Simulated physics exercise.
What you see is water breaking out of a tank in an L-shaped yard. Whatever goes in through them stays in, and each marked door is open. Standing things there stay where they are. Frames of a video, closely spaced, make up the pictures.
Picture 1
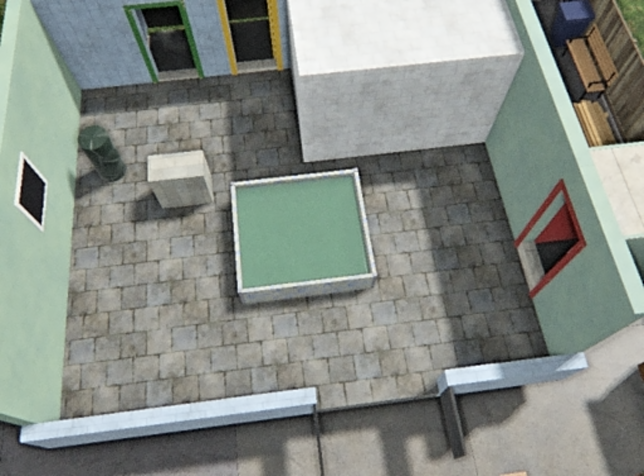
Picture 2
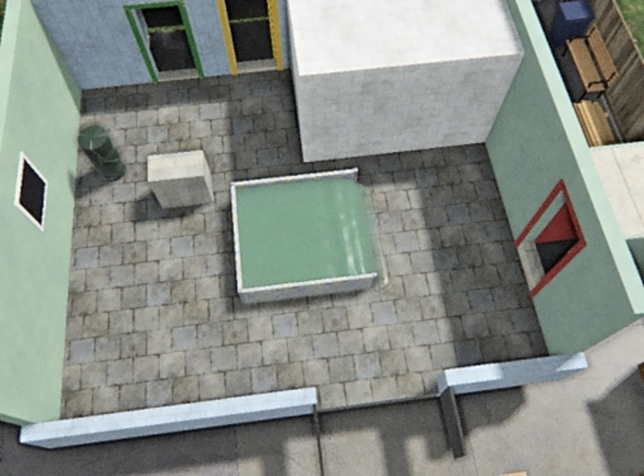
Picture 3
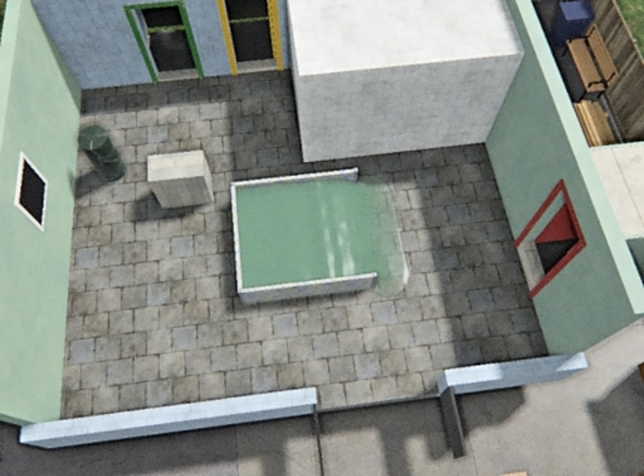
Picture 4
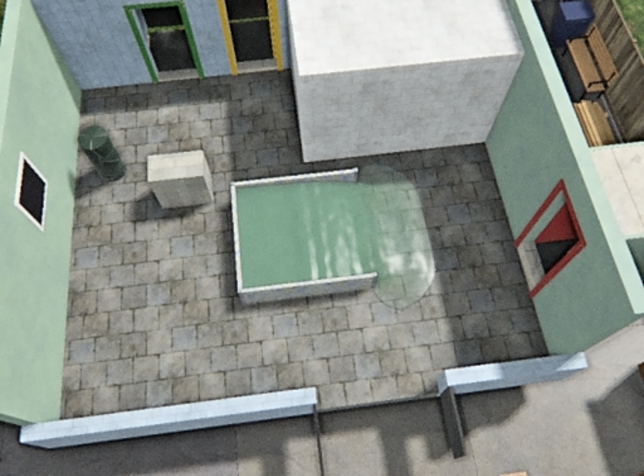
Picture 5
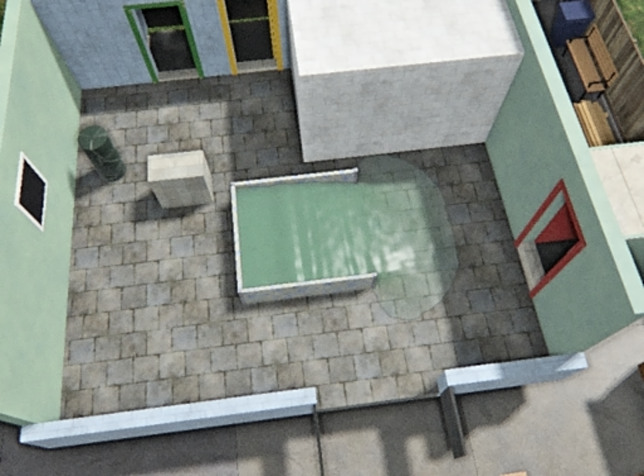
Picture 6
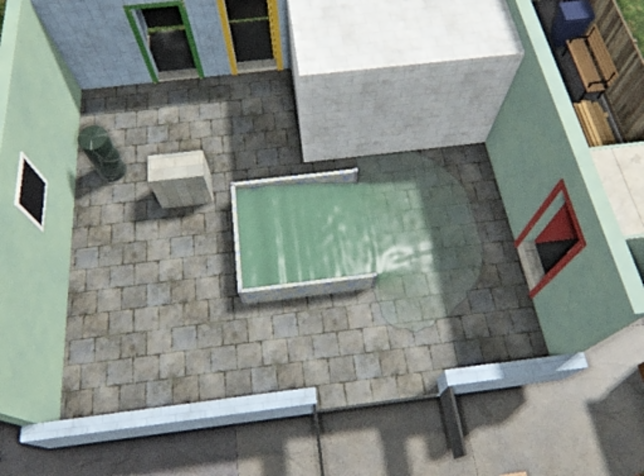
In a paved, walled yard, a low white-rimmed tank of green water sits full and still. Its right side opens and water pours out through the gap, spreading across the paving in a widening, rounded sheet that thins and reaches toward the right wall with the red-framed window.
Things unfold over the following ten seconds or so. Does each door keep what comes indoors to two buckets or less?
One by one: The yellow door is going to stay within two buckets, the red door is going to stay within two buckets, the green door is going to stay within two buckets.
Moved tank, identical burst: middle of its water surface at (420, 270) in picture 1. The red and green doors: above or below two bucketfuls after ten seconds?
Red tops the limit and green misses the limit.
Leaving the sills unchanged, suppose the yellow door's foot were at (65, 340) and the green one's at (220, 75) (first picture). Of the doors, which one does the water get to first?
I reckon it's the one in red.
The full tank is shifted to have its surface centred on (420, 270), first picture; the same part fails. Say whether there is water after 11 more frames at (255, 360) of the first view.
That spot ends up unaffected.
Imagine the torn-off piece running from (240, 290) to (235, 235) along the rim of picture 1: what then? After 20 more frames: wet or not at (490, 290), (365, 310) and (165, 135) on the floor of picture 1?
Untouched, untouched, untouched.
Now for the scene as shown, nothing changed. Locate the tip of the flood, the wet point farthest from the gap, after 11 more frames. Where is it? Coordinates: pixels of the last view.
About (543, 364).
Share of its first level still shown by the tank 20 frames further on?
Near 26 in a hundred.
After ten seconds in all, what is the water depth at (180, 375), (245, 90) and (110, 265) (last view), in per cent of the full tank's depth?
About 8, 0, 8 %.
A moment on, water covers 20 % of the floor; the yellow door not reached, the red door wet at the sill, nothing in, the green door not reached.
Next, water covers 25 % of the floor; the yellow door not reached, the red door wet at the sill, nothing in, the green door not reached.
Then, water covers 25 % of the floor; the yellow door not reached, the red door wet at the sill, nothing in, the green door not reached.
Later, water covers 55 % of the floor; the yellow door not reached, the red door wet at the sill, nothing in, the green door not reached.
In the end, water covers 75 % of the floor; the yellow door not reached, the red door wet at the sill, nothing in, the green door wet at the sill, nothing in.
